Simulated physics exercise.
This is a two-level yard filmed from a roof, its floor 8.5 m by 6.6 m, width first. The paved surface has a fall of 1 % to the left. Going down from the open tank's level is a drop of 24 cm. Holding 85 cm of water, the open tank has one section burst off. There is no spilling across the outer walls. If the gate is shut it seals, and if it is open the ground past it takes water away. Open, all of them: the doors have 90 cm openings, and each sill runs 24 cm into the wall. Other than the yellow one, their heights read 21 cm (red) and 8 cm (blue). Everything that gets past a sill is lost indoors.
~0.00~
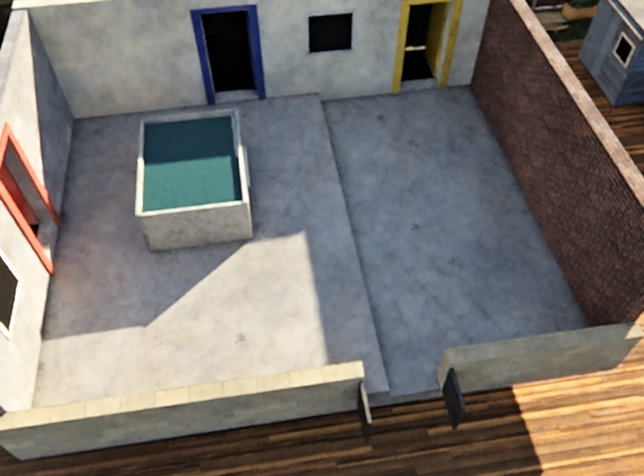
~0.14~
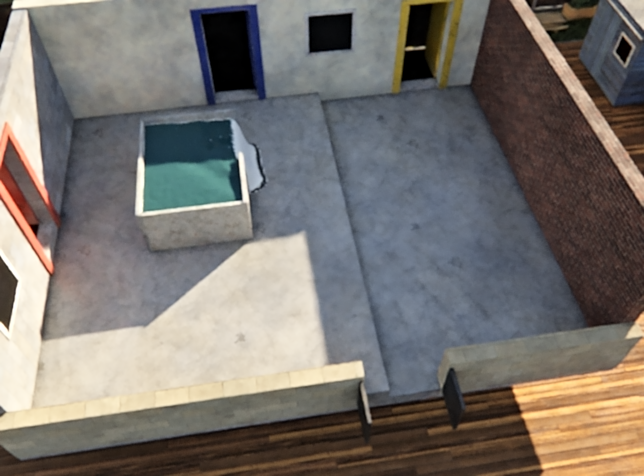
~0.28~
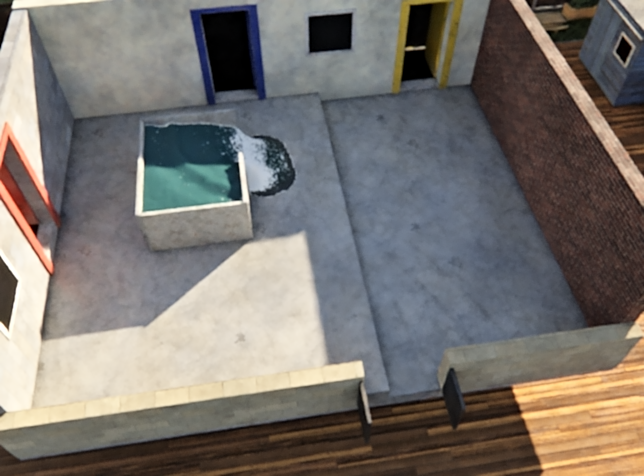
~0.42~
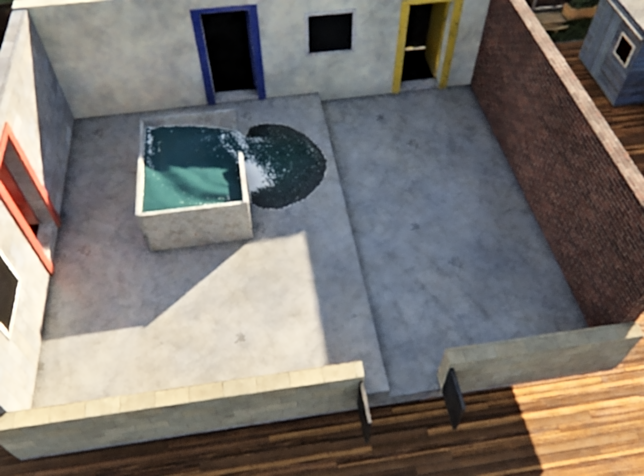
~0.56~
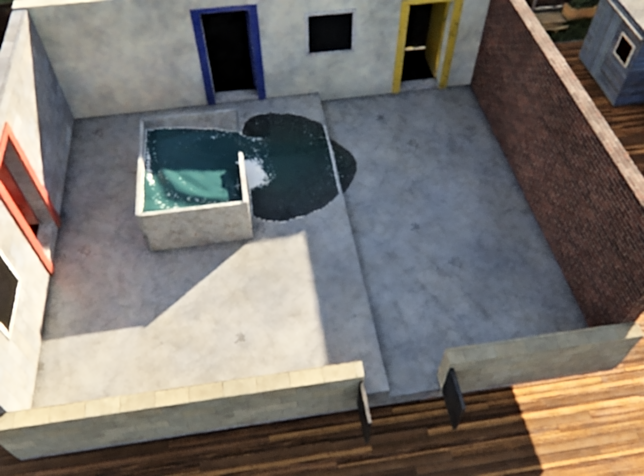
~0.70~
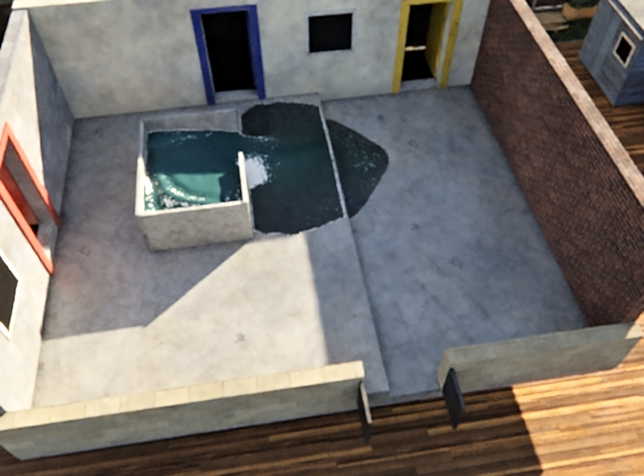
Water burst out through the right side of an open tank in a walled yard, spread across the paving in a dark, widening pool, then crossed the step onto the lower level to the right.
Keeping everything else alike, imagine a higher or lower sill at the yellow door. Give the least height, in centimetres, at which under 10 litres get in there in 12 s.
21 cm.
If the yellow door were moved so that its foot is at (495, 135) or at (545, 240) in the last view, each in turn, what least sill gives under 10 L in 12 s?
Minimums: About 24 cm and 11.0 cm.
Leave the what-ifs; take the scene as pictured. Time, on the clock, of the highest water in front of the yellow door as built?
About 4.0 seconds.
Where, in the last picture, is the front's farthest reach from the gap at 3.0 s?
Around pixel (589, 329).
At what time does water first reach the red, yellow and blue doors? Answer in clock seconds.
Red not in the 12 s, yellow 1.4 s, blue 1.1 s.
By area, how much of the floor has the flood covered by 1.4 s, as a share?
35 %.
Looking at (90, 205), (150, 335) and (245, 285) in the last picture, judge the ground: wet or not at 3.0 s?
Going in order: Untouched, untouched, untouched.
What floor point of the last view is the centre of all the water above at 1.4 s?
(257, 175).
After 1.4 s water covers 35 % of the floor, deepest (46 cm) near (248, 164); it has not reached the yellow door.
After 3.0 s water covers 45 % of the floor, deepest (36 cm) near (448, 112); 16 cm at the yellow door, 10 litres in over its 9 cm sill.
After 12.0 s water covers 55 % of the floor, deepest (12 cm) near (376, 309); 9 cm at the yellow door, 125 litres in over its 9 cm sill.
At the yellow door as built, the water arrived by 1.5 s and peaked near 20 cm at 4.2 s.
With a sill of 18 cm, 20 litres would have come in within the 12 s; with 24 cm, 4 litres. So under 10 litres takes about 21 cm.
